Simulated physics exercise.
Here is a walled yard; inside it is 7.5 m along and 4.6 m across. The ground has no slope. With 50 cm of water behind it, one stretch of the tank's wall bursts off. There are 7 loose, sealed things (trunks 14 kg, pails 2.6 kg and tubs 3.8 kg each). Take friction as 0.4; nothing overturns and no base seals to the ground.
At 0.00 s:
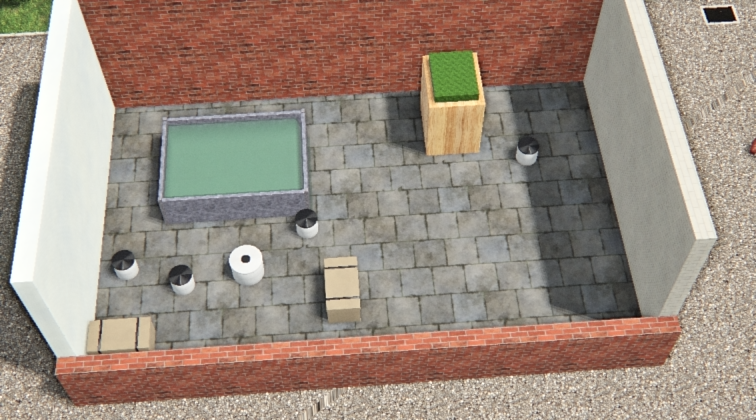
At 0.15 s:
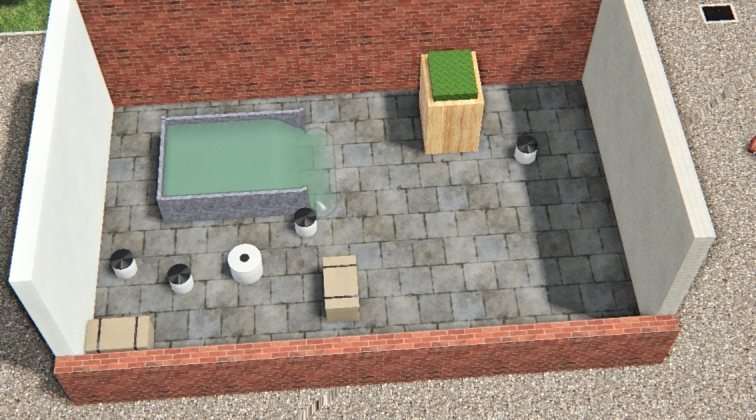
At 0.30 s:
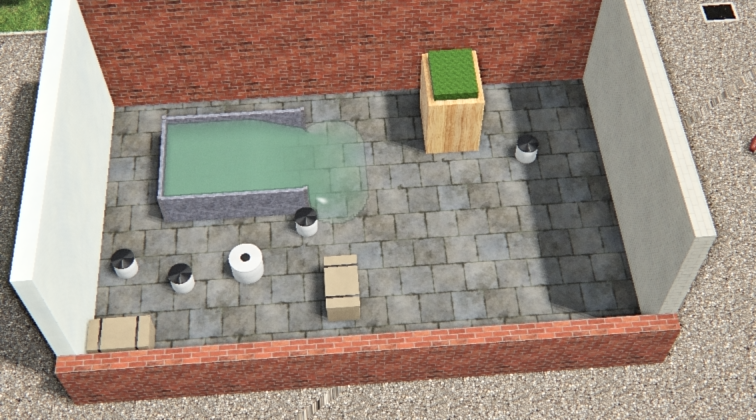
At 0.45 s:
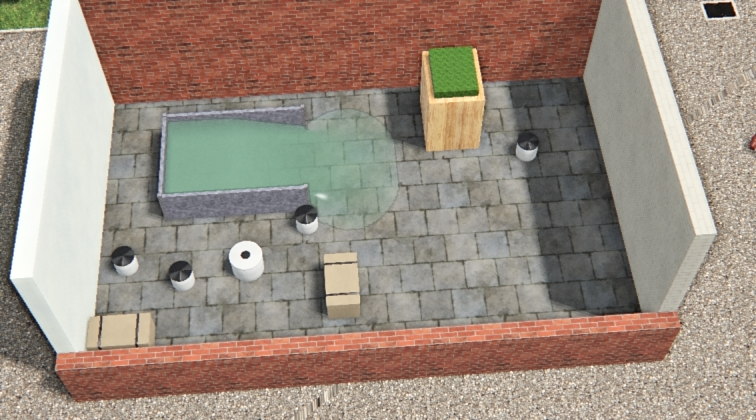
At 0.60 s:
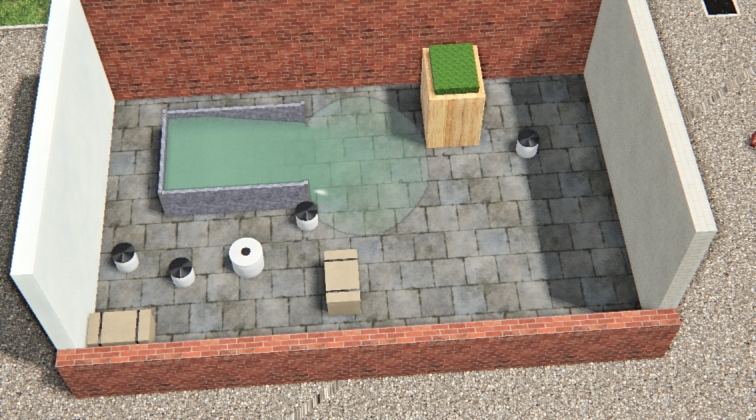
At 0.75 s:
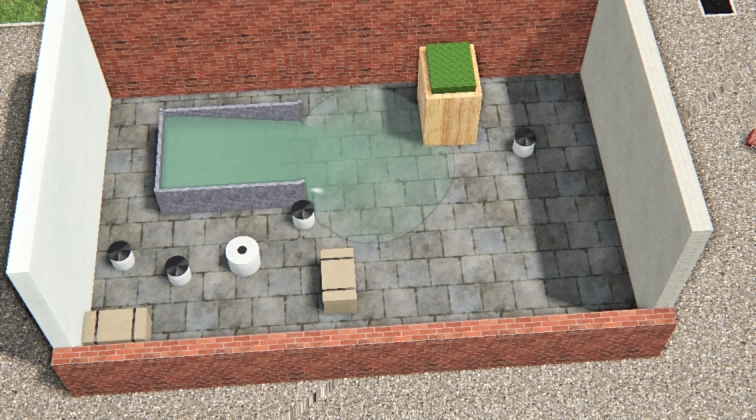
In a brick-and-white-walled paved yard, the right side of a raised tank of green water broke open, and the water spread across the slabs in a widening rounded sheet while the objects around stayed put.
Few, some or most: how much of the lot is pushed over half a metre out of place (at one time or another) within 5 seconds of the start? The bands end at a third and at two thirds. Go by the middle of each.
Share: Less than a third.
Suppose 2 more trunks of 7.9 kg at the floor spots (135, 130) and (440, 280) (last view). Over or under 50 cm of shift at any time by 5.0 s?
In turn: Under, past it.
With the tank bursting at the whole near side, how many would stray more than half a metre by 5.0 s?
Then 6.
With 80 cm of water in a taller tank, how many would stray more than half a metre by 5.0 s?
In that case 1 of them.
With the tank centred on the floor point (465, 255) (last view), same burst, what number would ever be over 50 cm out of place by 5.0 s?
In that case 1 of them.
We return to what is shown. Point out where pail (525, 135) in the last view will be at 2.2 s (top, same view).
Near (589, 123).
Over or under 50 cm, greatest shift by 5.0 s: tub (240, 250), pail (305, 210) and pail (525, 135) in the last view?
In that order: Under, less, more.
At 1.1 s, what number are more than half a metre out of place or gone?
0 of them.
After 1.1 s 0 of 7 are over 50 cm from their spots; 0 afloat.
After 2.2 s 1 of 7 are over 50 cm from their spots; 1 afloat.
After 3.5 s 1 of 7 are over 50 cm from their spots; 1 afloat.
After 5.0 s 0 of 7 are over 50 cm from their spots, and 1 have been at some point; 1 afloat.
